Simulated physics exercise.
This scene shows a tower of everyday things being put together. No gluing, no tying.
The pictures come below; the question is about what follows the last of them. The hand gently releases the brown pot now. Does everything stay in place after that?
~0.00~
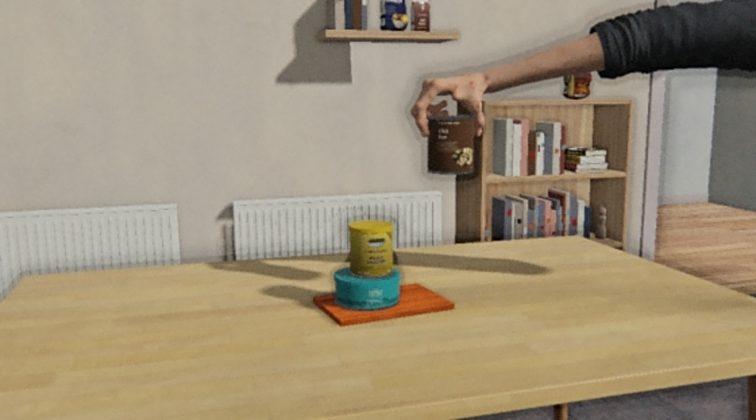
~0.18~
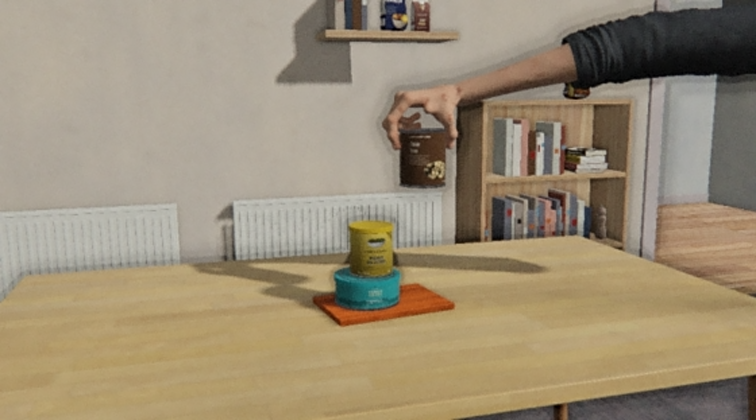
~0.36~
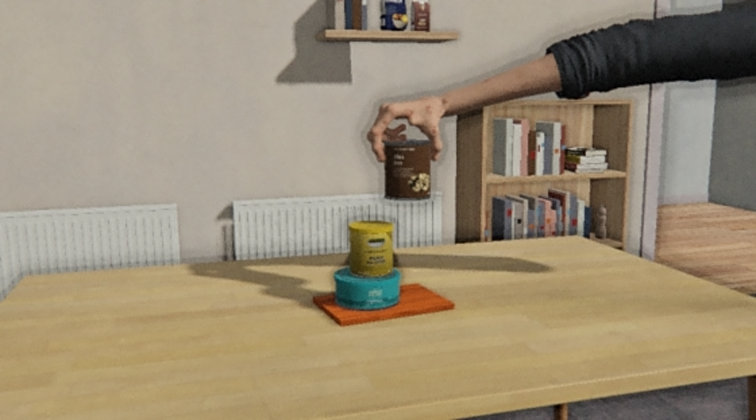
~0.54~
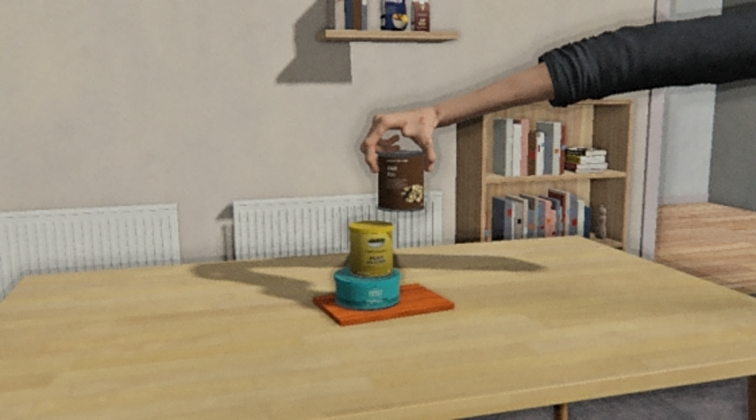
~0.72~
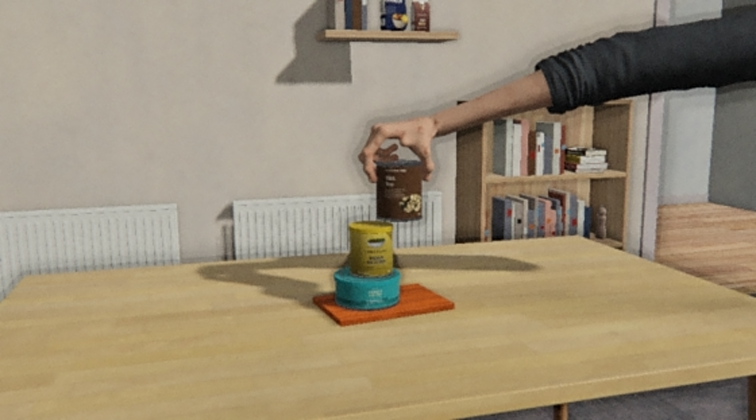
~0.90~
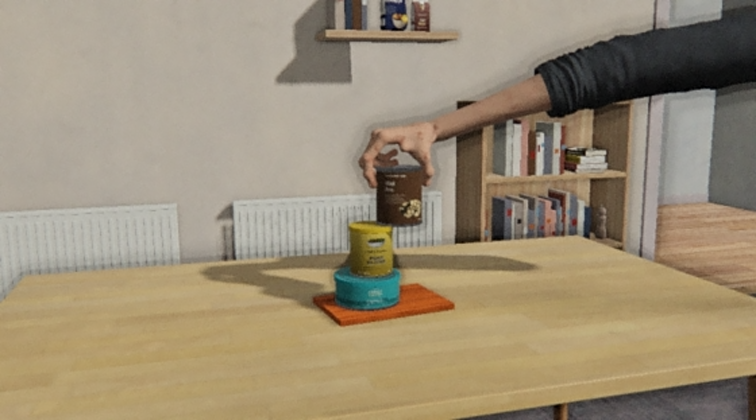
No, something drops.
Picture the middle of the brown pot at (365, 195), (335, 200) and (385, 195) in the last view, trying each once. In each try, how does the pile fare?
So the first time it stays intact, the second time it tips over, and the third time it stays intact.
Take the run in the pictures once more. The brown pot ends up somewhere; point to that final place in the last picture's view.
Roughly at pixel (404, 248).
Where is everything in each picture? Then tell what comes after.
In the first frame, coming down; brown pot (450, 144); yellow pot (371, 249).
In the second frame, coming down; brown pot (423, 158); orange board (383, 303).
In the third frame, coming down; brown pot (407, 170); turquoise tub (367, 287).
In the fourth frame, coming down; brown pot (401, 180); yellow pot (371, 249).
In the fifth frame, coming down; brown pot (399, 190); orange board (383, 303).
In the sixth frame, set down, still held; brown pot (399, 195); turquoise tub (367, 287).
Around 1.30 s, brown pot now fallen.
Around 2.20 s, things are still on the move.
Around 3.10 s, as before.
Finally (4.0 s), fallen, brown pot; the other 3 still in place. Final places as the last picture's camera would see them, brown pot near (404, 248). The pile comes apart.
